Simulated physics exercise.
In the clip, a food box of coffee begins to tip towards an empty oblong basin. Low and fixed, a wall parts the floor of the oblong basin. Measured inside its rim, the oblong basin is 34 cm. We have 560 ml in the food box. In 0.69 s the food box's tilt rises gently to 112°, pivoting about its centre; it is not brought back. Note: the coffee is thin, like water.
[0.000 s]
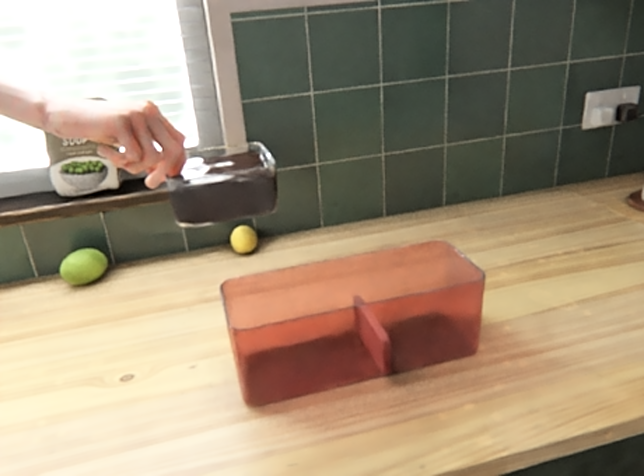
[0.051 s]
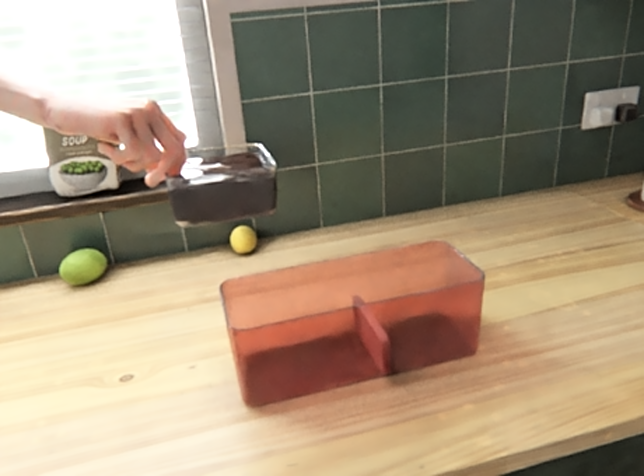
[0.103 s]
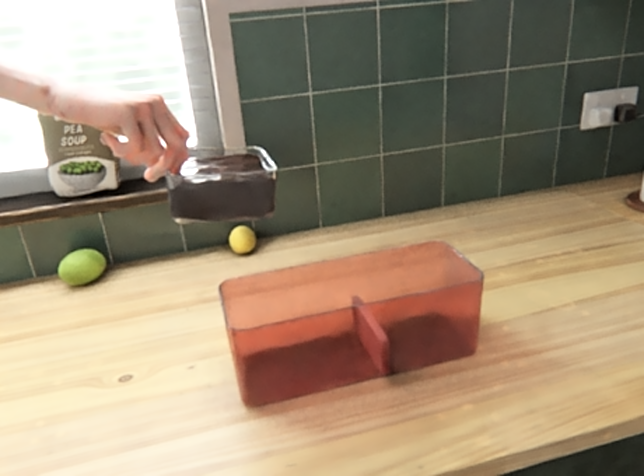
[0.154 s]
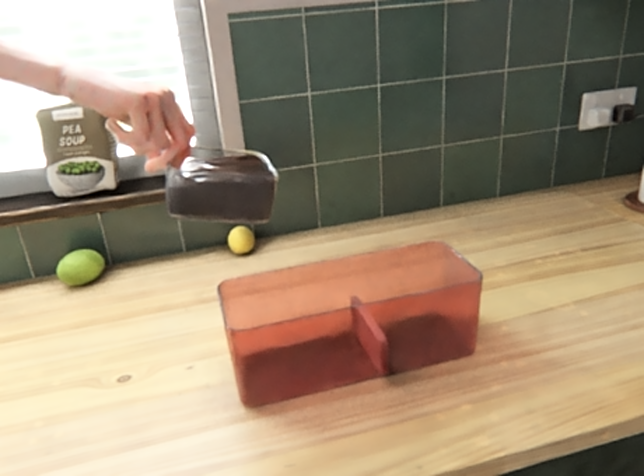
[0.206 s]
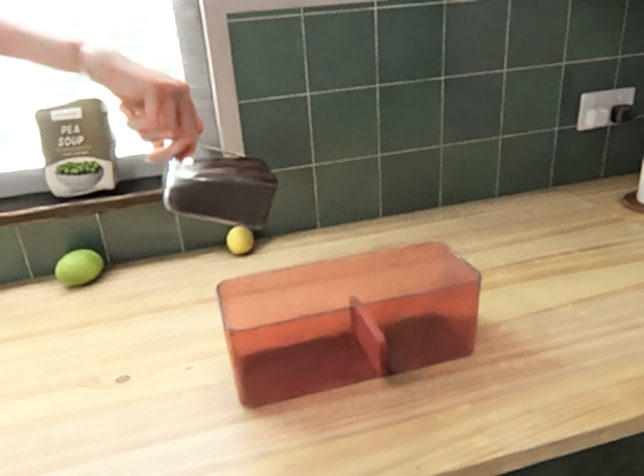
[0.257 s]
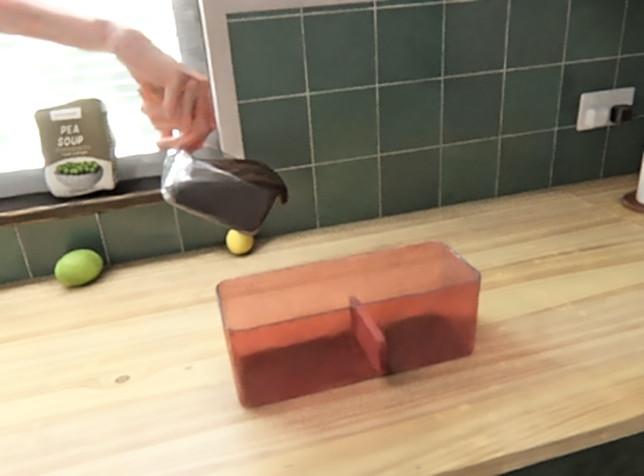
At the start, a hand holds a clear box of dark liquid nearly level above a wooden counter, behind a red, divided, oblong basin. The hand then gradually tilts the box, lowering its right side, and the dark liquid shifts towards that end until some passes over the right rim.
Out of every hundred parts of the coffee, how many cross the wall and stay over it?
About 3 in every hundred.
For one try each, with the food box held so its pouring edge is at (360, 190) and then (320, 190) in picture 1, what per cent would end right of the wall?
Respectively about 80 and 40 percent.
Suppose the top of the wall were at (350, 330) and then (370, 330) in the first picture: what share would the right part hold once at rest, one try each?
It comes to 20 per cent, and then 15 per cent.
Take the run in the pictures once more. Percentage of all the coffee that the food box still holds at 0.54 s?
I reckon about 12 in a hundred is still held.
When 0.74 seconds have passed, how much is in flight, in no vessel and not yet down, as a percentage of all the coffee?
Something like 7 per cent of the total.
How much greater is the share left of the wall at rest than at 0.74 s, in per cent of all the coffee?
Close to 5% of the whole.
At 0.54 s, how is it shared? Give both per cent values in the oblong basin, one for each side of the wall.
About 40 % left, 0 % right.
By 0.54 s the tilt is 99° and 12 per cent is still to pour, 39 is left of the wall and 0 right of it.
By 0.74 s the tilt is 112° and 1 per cent is still to pour, 86 is left of the wall and 2 right of it.
By 0.96 s the tilt is 112° and 0 per cent is still to pour, 91 is left of the wall and 3 right of it.
By 1.19 s the tilt is 112° and 0 per cent is still to pour, 91 is left of the wall and 3 right of it.
At rest 91 per cent lies left of the wall, 3 right of it and 6 outside.
